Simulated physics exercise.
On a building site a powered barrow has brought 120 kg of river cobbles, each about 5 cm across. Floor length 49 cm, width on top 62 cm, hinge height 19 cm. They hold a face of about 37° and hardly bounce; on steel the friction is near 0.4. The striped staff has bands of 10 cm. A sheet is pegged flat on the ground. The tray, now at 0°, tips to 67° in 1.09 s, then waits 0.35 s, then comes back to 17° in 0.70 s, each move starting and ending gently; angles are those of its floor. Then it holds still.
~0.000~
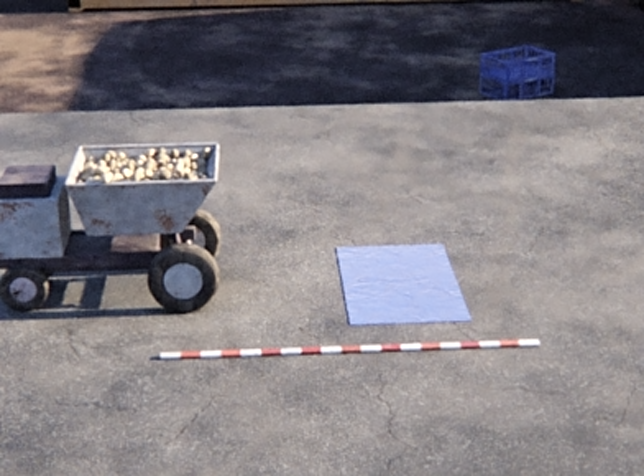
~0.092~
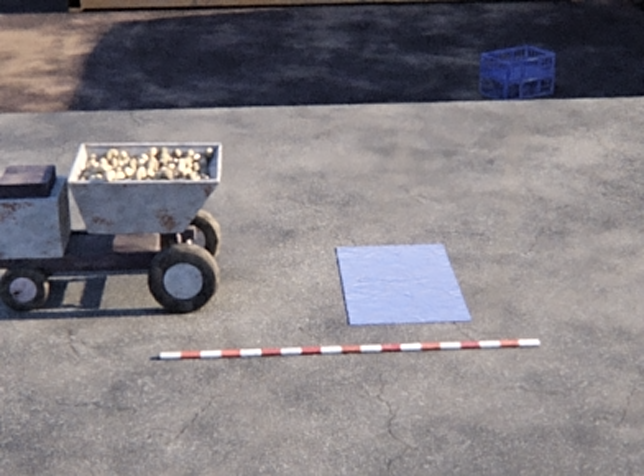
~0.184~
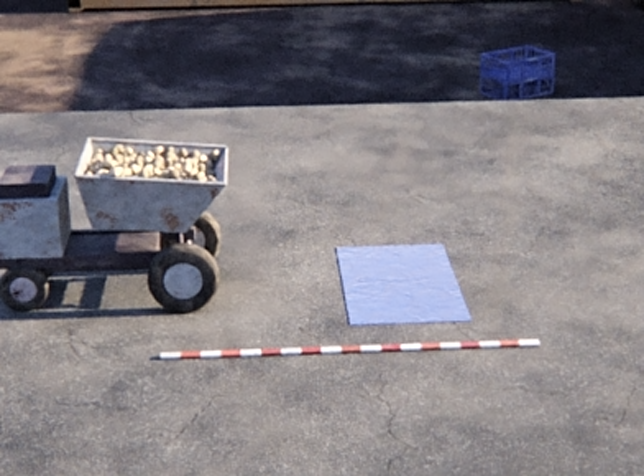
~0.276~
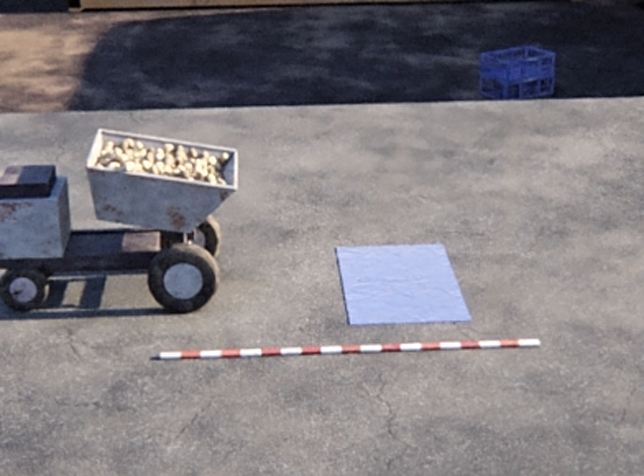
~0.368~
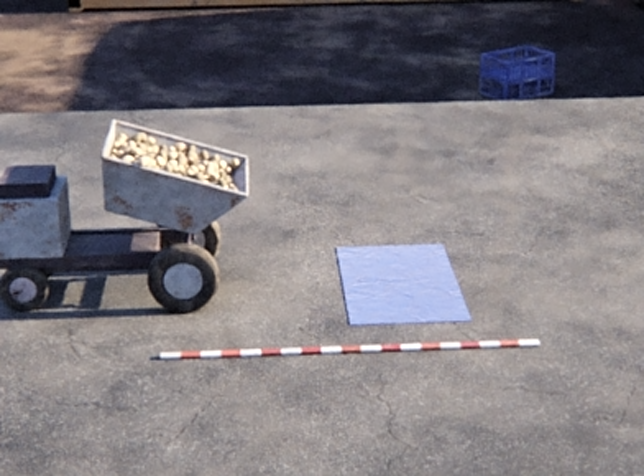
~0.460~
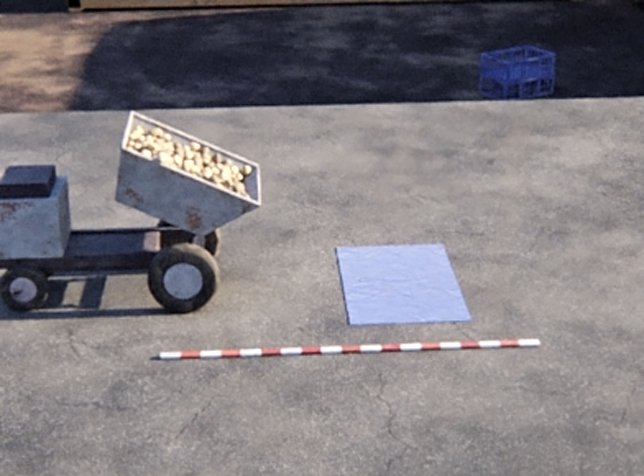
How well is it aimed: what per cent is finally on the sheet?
Some 25 per cent of it.
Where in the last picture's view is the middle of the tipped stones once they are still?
Near (339, 281).
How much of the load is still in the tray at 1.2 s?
It holds some 75 per cent.
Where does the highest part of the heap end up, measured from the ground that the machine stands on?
Some 14 cm above that level.
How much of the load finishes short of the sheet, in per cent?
About 35 per cent.
After 0.8 s the floor is at 57°; 100 % in the tray; the foremost stones are at (291, 234).
After 1.2 s the floor is at 67°; 75 % in the tray, 21 % short of the sheet, 4 % on the sheet; the foremost stones are at (366, 281).
After 2.6 s the floor is at 17°; 32 % in the tray, 37 % short of the sheet, 27 % on the sheet, 5 % off the sheet elsewhere; the foremost stones are at (478, 285).
After 4.5 s the floor is at 17°; 32 % in the tray, 37 % short of the sheet, 27 % on the sheet, 5 % off the sheet elsewhere; the foremost stones are at (478, 285).
